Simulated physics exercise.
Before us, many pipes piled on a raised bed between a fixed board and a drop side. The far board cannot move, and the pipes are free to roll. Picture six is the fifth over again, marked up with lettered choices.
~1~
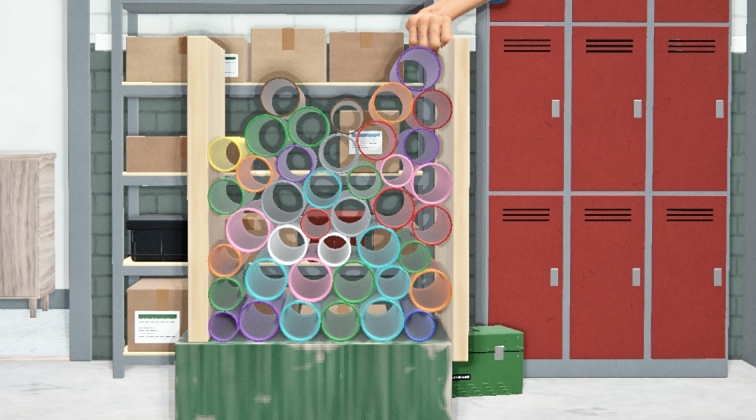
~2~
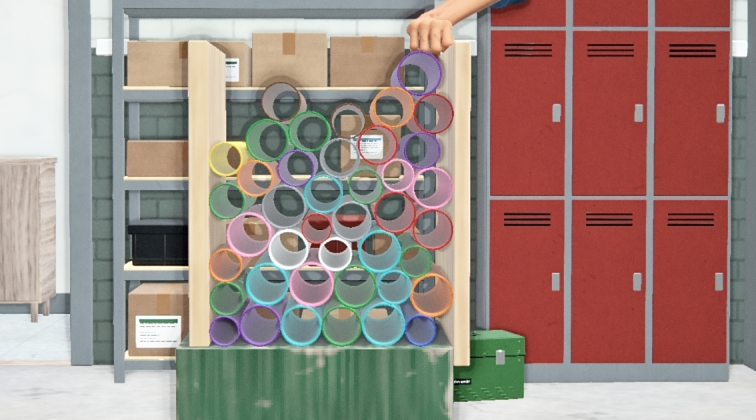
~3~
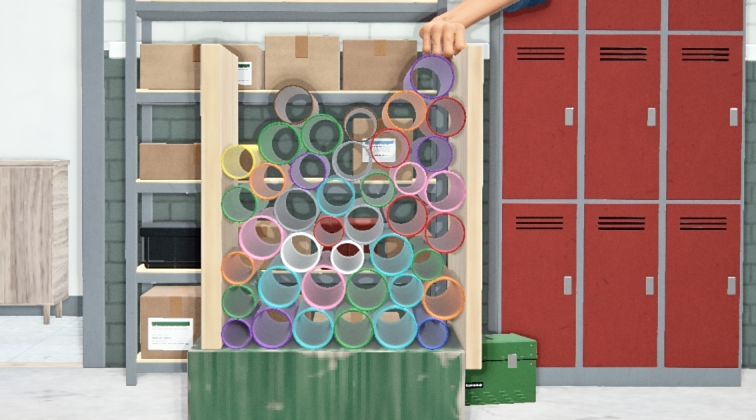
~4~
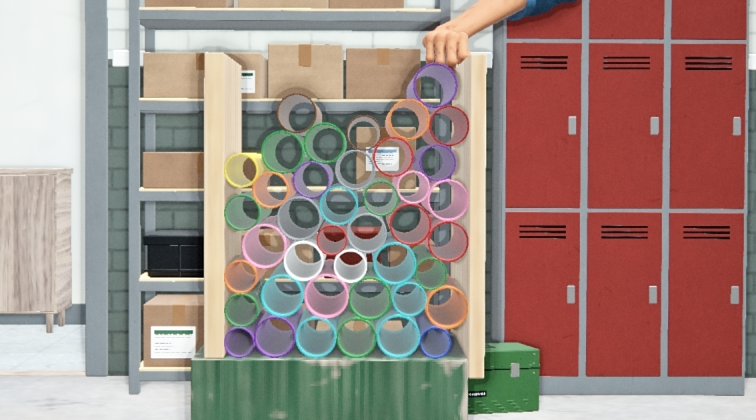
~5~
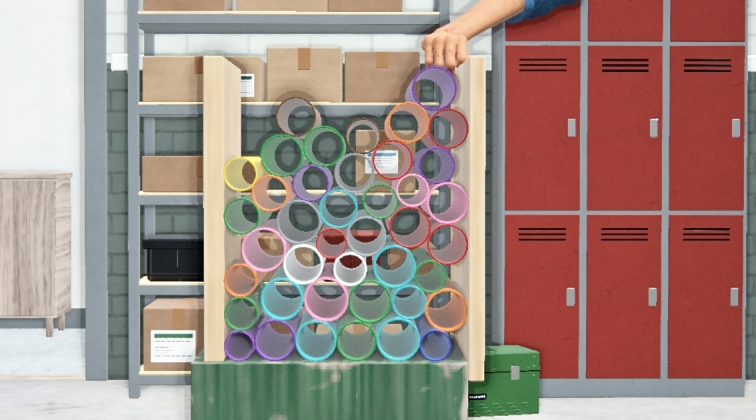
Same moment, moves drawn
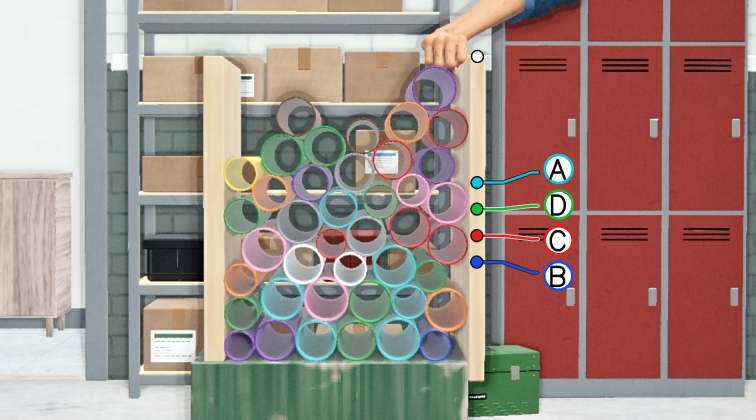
We see a hand at the upper right touching a purple pipe atop colourful pipes stacked between wooden side boards on a green base, near shelves and red lockers; the view shifts slightly while the pipes and hand stay still.
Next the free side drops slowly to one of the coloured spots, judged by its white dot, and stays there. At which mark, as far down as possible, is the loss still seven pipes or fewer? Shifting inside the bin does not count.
No lower than D.
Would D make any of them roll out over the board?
Yes.
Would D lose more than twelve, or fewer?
At D, fewer than twelve.
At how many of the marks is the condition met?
Two of the four.
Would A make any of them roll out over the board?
Yes.
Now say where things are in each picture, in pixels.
In the first picture, a brown pipe (280, 97); side board (450, 195).
In the second picture, side board (451, 199); a purple pipe (224, 331).
In the third picture, a blue pipe (432, 334); a pink pipe (323, 288).
In the fourth picture, a white pipe (350, 266); a pink pipe (264, 246).
In the fifth picture, a pink pipe (413, 190).
On the marked copy, A at (477, 183); B at (477, 262); C at (477, 236); D at (477, 209); the white dot at (477, 56).
Following D. Soon after the start, top of the board (469, 124).
Later, top of the board (469, 199).
In the end, top of the board (469, 209), two out over the board.
As for the rest, A two out over the board; B eight out over the board; C eight out over the board.
